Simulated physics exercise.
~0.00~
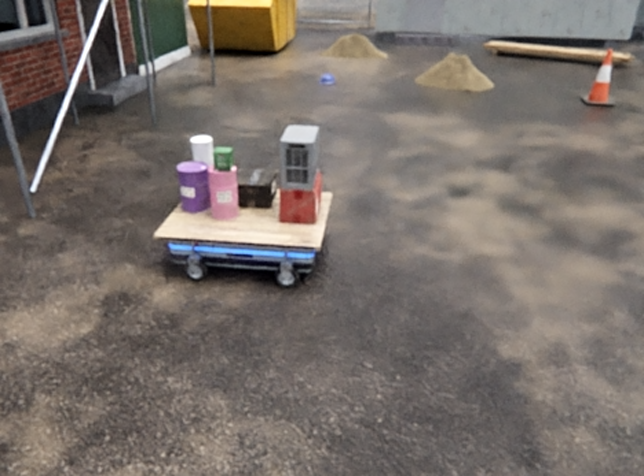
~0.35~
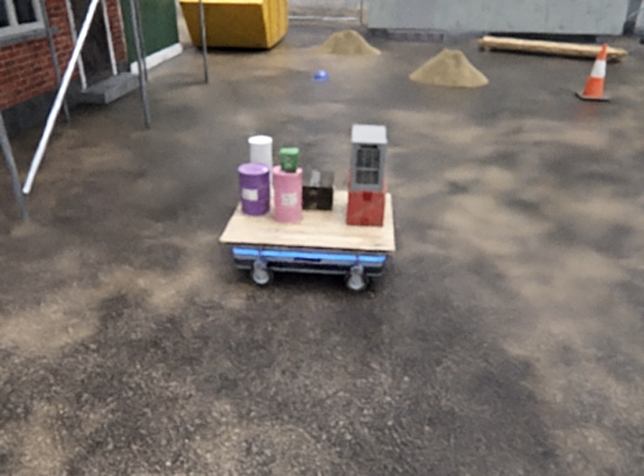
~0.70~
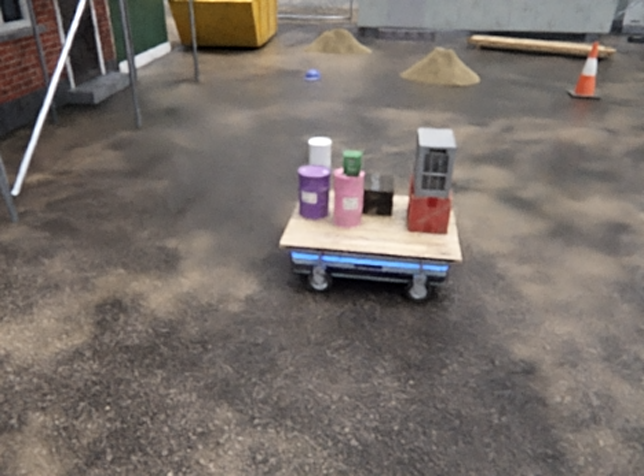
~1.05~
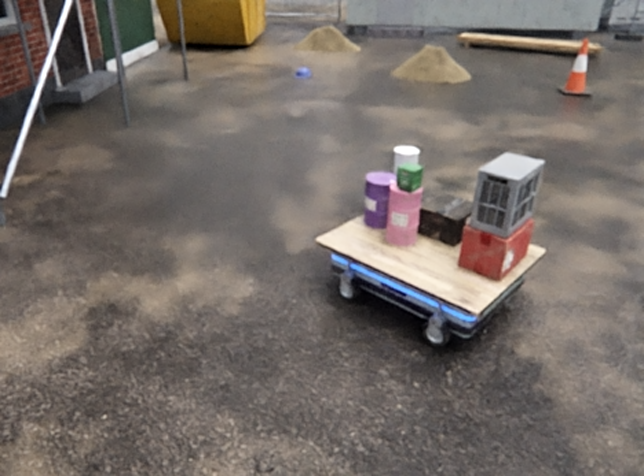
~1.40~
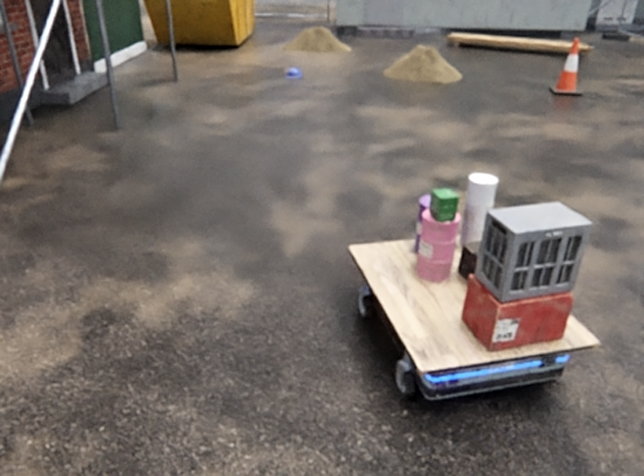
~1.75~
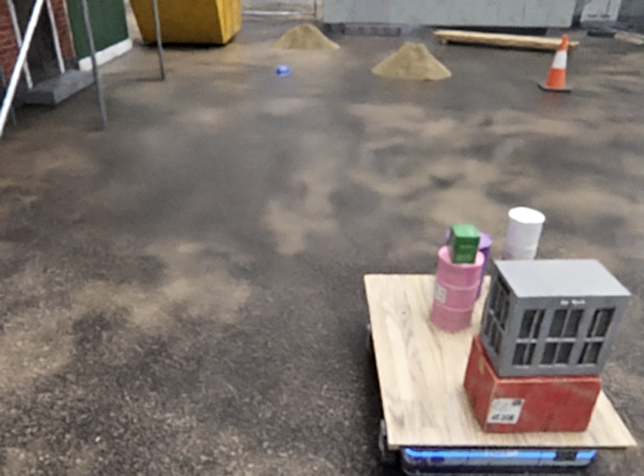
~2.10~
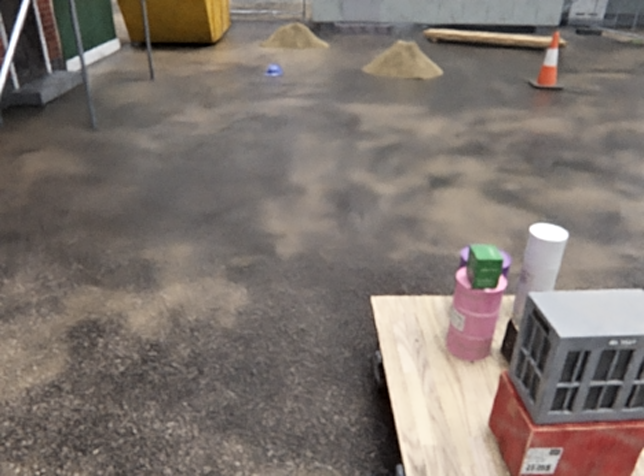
A loaded flat cart rolls right, then turns toward the camera, its load still aboard.
